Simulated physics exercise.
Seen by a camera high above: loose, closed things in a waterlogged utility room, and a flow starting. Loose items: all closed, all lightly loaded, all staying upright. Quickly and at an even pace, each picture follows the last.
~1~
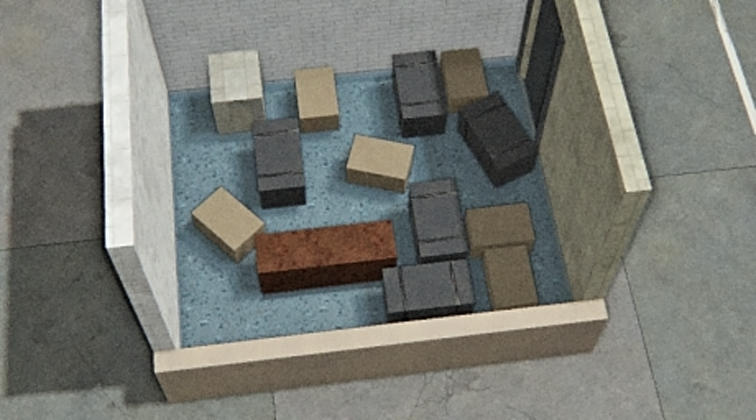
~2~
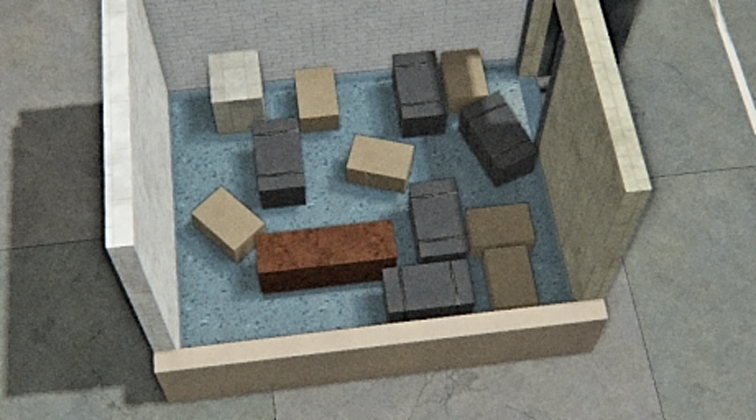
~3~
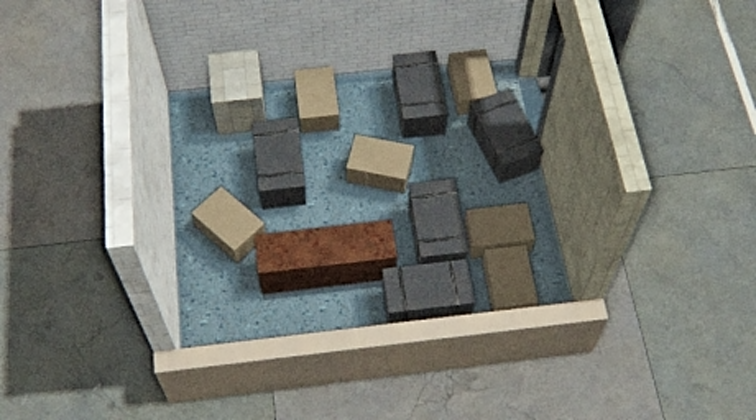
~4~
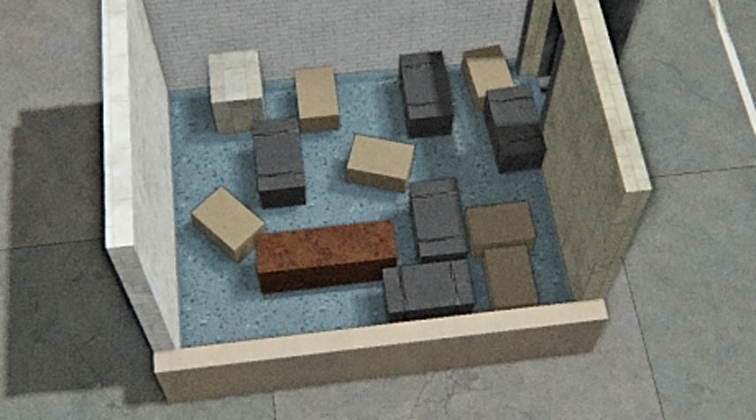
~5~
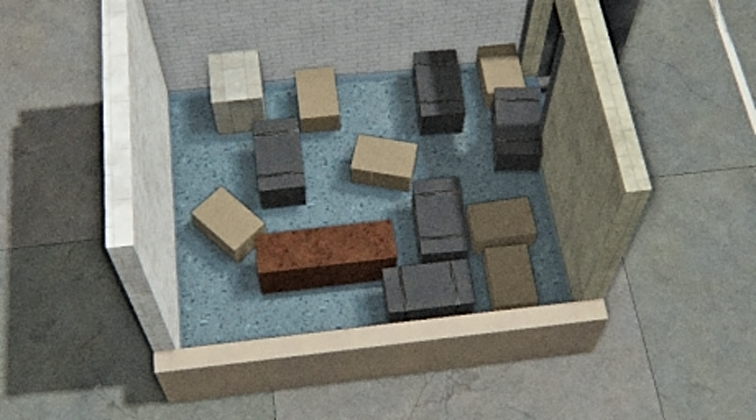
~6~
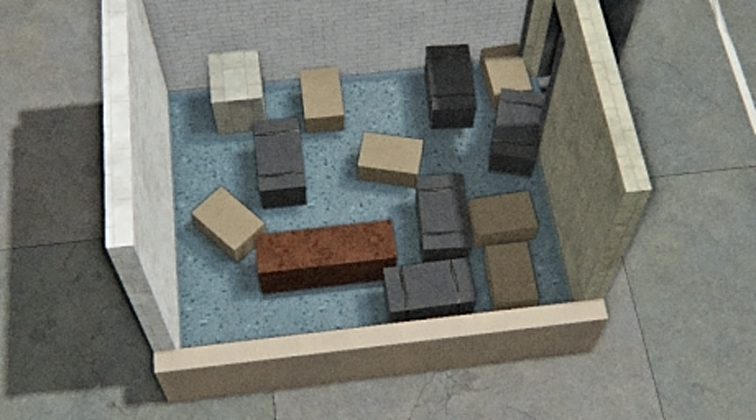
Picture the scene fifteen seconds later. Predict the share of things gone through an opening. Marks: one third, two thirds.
The amount is smaller than a third.
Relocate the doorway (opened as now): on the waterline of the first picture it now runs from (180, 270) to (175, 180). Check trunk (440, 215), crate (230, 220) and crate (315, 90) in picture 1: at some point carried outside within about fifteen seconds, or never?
Per object, as asked: Not flushed / flushed / flushed.
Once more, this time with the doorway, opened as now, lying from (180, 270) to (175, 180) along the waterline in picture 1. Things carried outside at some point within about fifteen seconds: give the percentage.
I'd say some 40 in a hundred.
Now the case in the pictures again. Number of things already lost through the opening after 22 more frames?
All told, it is 0.
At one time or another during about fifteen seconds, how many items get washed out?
Result - 0.
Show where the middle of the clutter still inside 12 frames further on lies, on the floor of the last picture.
Mean floor position: Approx. (437, 174) px, last view.
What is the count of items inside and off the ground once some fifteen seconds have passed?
That adds up to 10.
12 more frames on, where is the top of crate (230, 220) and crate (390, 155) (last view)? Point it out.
Roughly (261, 213) for the first, roughly (423, 124) for the second.
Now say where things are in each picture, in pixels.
A crate at (464, 73) floats; a trunk at (419, 84), afloat; 0 of 11 have shifted, in the first frame.
A crate at (465, 73), afloat; a trunk at (419, 84), afloat; 0 of 11 have shifted, in the second frame.
A crate at (473, 74), afloat, close to its start; a trunk at (420, 84), afloat; 2 of 11 have shifted, in the third frame.
A crate at (489, 71), afloat, close to its start; a trunk at (426, 84) floats, close to its start; 3 of 11 have shifted, in the fourth frame.
A crate at (502, 68), afloat, a stride from its start; a trunk at (439, 82) floats, close to its start; 4 of 11 have shifted, in the fifth frame.
A crate at (506, 69), afloat, a stride from its start; a trunk at (451, 76) floats, a stride from its start; 7 of 11 have shifted, in the sixth frame.
A moment on, 0 of 11 are out; 11 afloat.
Next, 0 of 11 are out; 11 afloat.
Later, 0 of 11 are out; 10 afloat.
In the end, 0 of 11 are out; 10 afloat.
